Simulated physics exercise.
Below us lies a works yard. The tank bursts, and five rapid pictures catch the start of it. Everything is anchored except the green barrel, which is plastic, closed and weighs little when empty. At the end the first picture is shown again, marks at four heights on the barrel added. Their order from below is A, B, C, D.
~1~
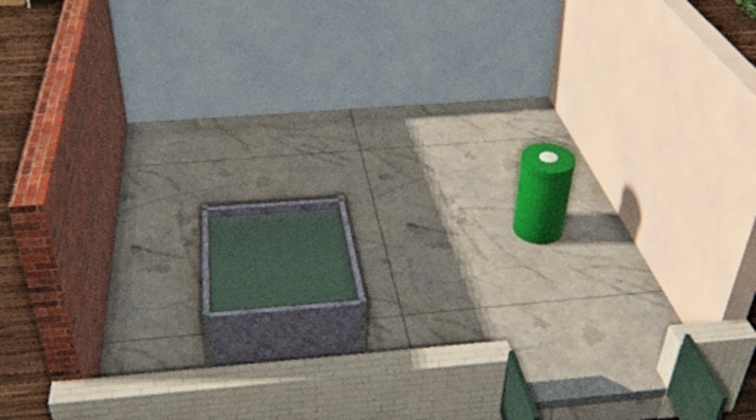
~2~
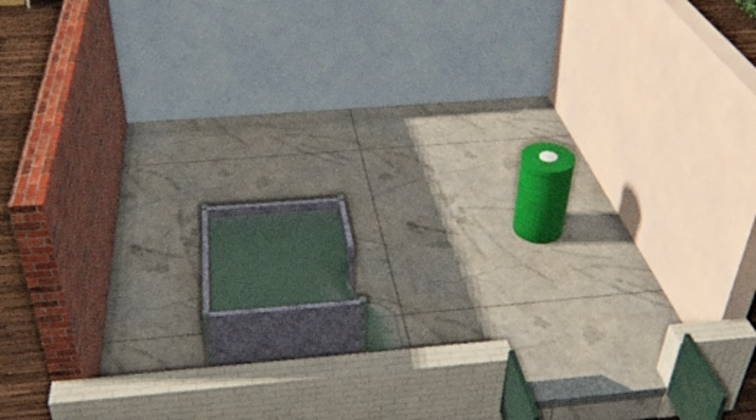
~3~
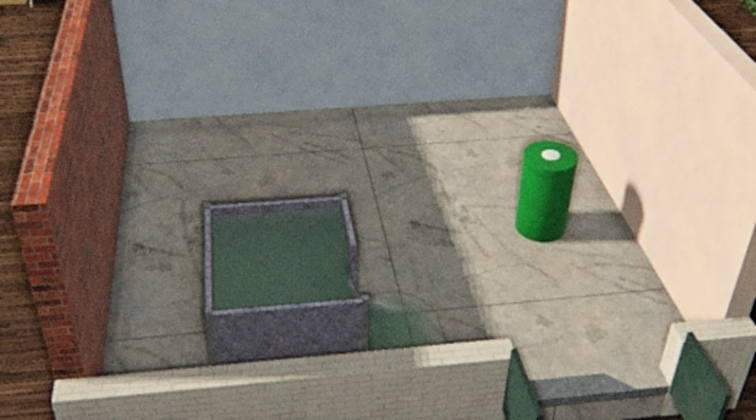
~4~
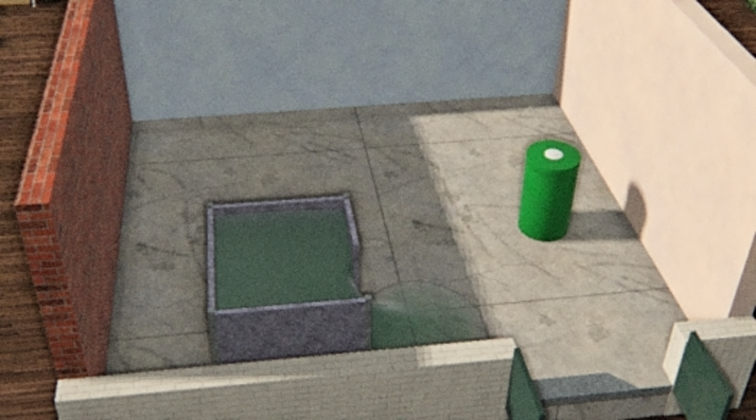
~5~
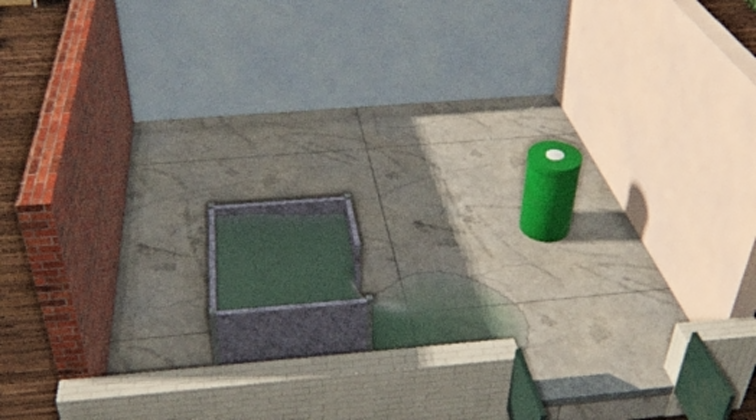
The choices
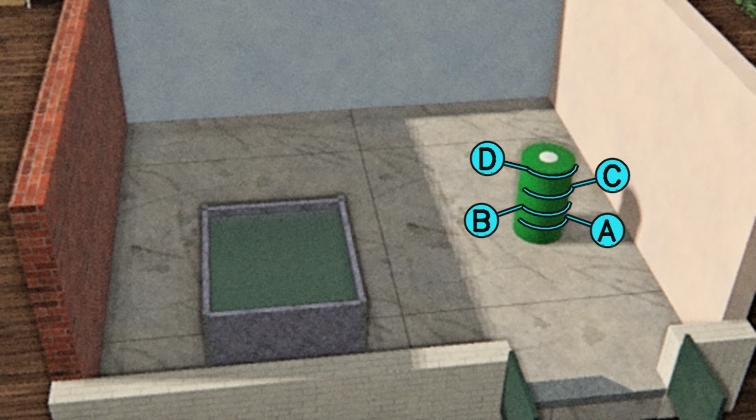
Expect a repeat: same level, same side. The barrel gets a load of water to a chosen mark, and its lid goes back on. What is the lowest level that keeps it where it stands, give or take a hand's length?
Use line A.
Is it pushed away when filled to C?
No, that is safe.
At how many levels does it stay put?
All of the four.
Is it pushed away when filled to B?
No, not at all.
On the marked copy, A at (548, 228); B at (550, 214); C at (553, 197); D at (557, 177); from the bottom up A, B, C, D.
With A, it does not move.
With B, it does not move.
With C, it does not move.
With D, it does not move.
